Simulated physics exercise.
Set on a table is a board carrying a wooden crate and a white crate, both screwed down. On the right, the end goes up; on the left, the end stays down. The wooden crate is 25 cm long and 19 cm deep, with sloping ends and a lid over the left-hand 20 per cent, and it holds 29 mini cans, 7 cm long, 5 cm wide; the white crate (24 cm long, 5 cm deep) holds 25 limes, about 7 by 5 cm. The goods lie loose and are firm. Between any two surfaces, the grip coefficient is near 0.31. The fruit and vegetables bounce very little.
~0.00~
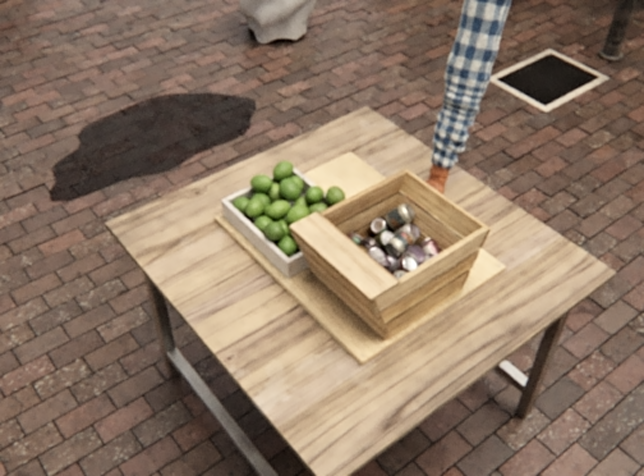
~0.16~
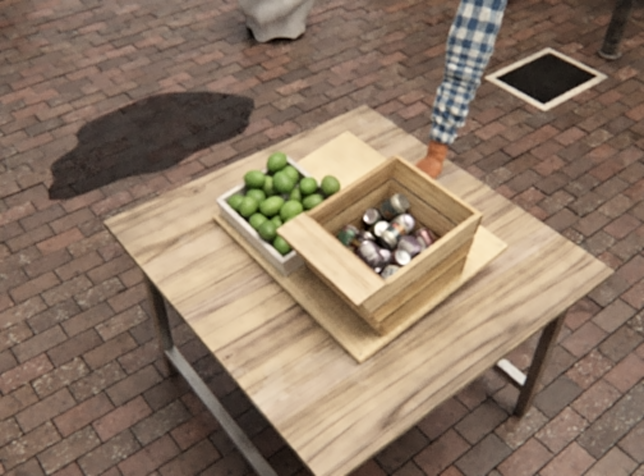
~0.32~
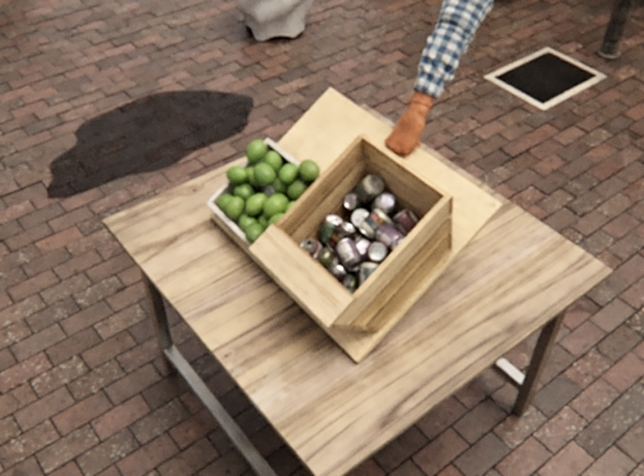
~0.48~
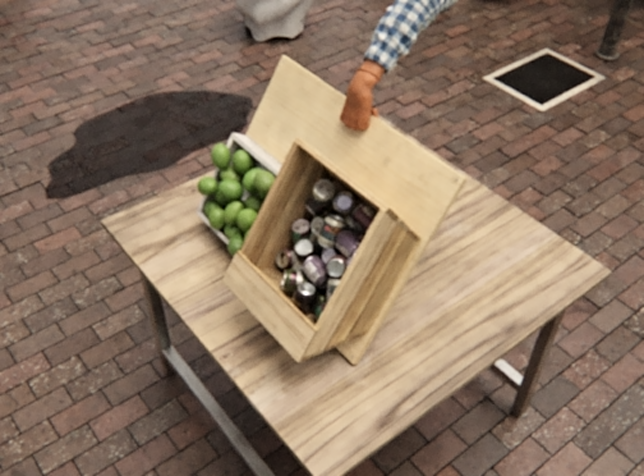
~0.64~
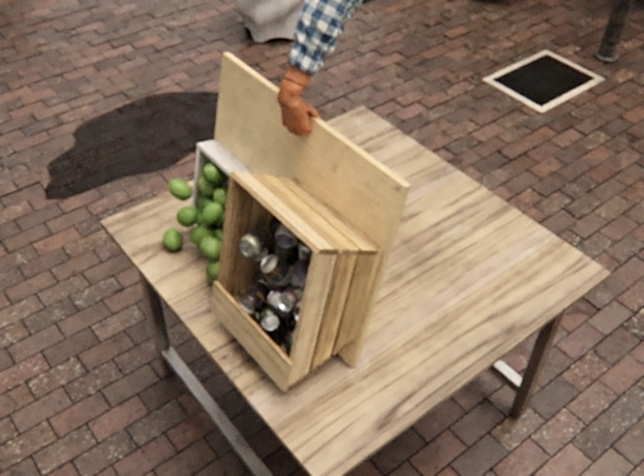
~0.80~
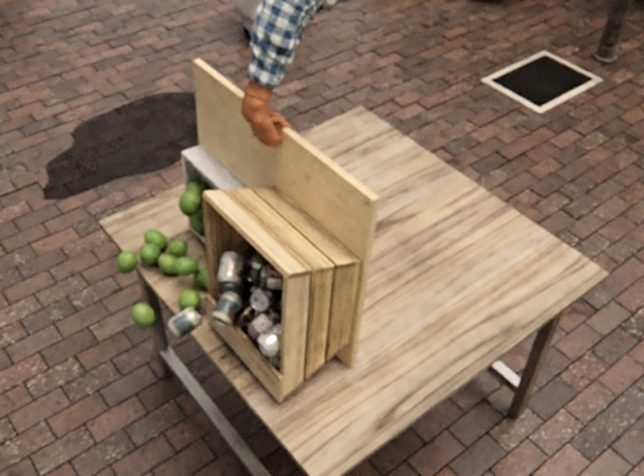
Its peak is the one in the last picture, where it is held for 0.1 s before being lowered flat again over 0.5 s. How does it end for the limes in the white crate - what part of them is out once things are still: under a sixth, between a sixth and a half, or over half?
The white crate ends up having lost over half of them.
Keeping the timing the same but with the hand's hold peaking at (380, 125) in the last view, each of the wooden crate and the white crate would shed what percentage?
In that setup the wooden crate sheds 0 per cent of its load, while the white crate sheds 30 per cent.
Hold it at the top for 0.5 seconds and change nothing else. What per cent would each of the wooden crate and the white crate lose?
Wooden crate 30%, white crate 70%.
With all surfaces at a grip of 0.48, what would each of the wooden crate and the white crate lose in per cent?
In that case the wooden crate sheds 40 per cent, while the white crate sheds 80 per cent.
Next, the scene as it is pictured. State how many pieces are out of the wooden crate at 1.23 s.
The wooden crate is at around 8.
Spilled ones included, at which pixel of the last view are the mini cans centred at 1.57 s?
In the last view they're centred near (362, 281).
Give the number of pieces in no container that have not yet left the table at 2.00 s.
About 10.
After 0.99 s, tilt 80°; 7 of 29 out of the wooden crate and 17 of 25 out of the white crate.
After 1.23 s, tilt 23°; 9 of 29 out of the wooden crate and 18 of 25 out of the white crate.
After 1.57 s, tilt 0°; 9 of 29 out of the wooden crate and 18 of 25 out of the white crate.
When it is over (at 2.00 s), 9 of 29 out of the wooden crate and 18 of 25 out of the white crate. Asked share, 18 of 25, 72 per cent.
